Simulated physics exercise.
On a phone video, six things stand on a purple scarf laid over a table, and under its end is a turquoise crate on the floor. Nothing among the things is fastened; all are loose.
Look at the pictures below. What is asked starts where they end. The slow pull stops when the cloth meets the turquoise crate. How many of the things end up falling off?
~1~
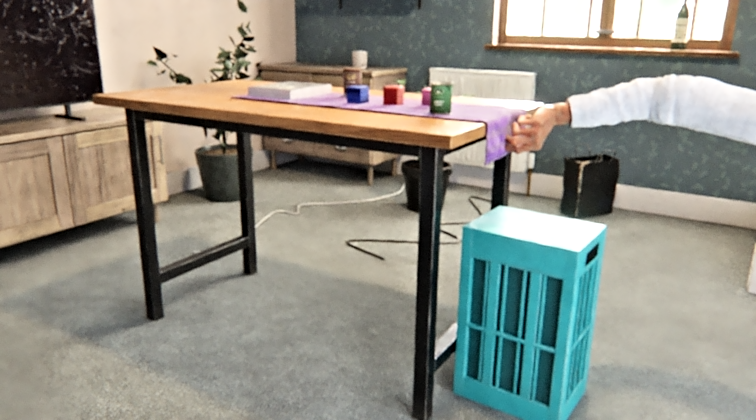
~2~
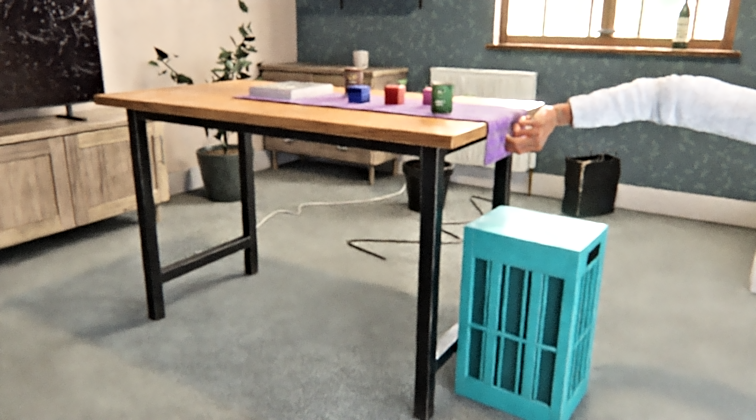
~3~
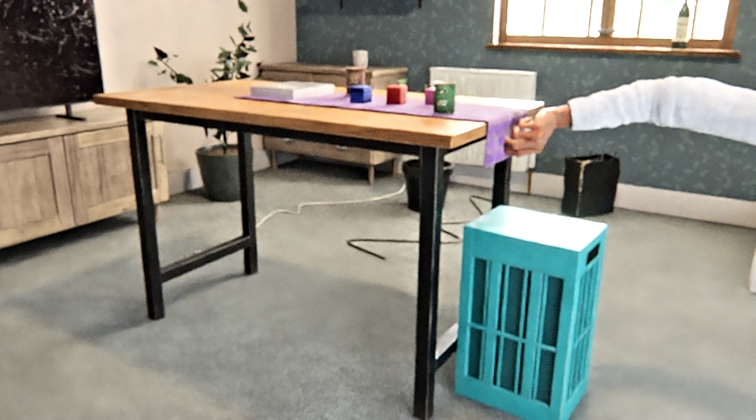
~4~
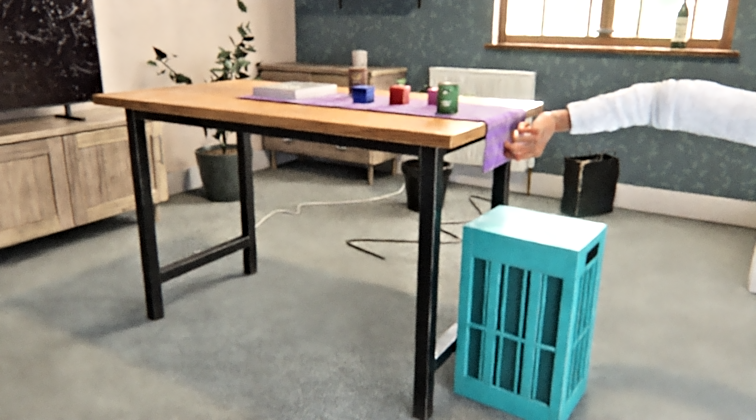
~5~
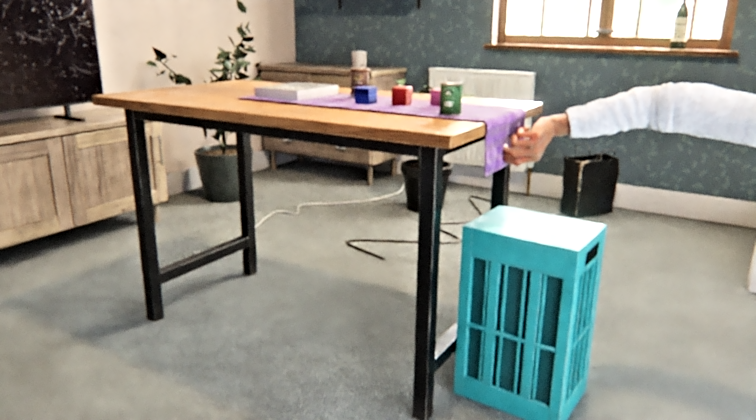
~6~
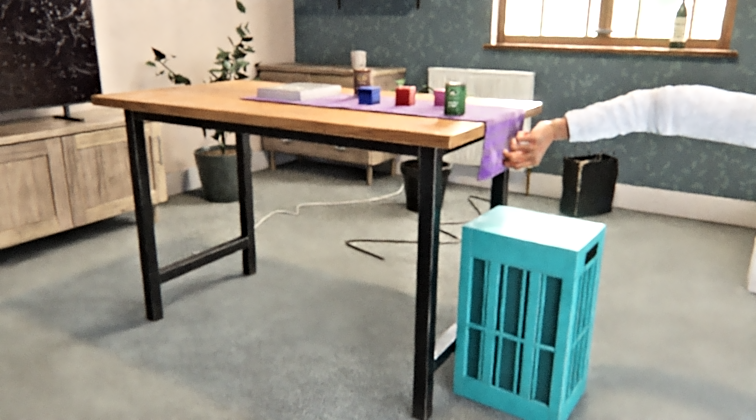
One thing is going to come down.
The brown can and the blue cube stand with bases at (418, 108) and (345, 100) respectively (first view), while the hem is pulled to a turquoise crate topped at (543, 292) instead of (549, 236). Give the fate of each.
The brown can goes over; the blue cube stays on.
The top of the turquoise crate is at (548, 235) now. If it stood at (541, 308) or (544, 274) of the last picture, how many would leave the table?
We'd see 3, then 2.
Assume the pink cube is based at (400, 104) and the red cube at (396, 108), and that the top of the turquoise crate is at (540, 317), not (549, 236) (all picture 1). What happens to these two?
Pink cube: Off. Red cube: Off.
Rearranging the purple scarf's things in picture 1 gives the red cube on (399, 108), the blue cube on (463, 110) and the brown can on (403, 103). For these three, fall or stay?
Red cube kept, blue cube dropped, brown can kept.
Early on, hem near (502, 186); all still up.
Midway, hem near (502, 204); all still up.
Near the end, hem on the crate; green can gone.
Finally, hem on the crate; green can gone. Over the edge go one.
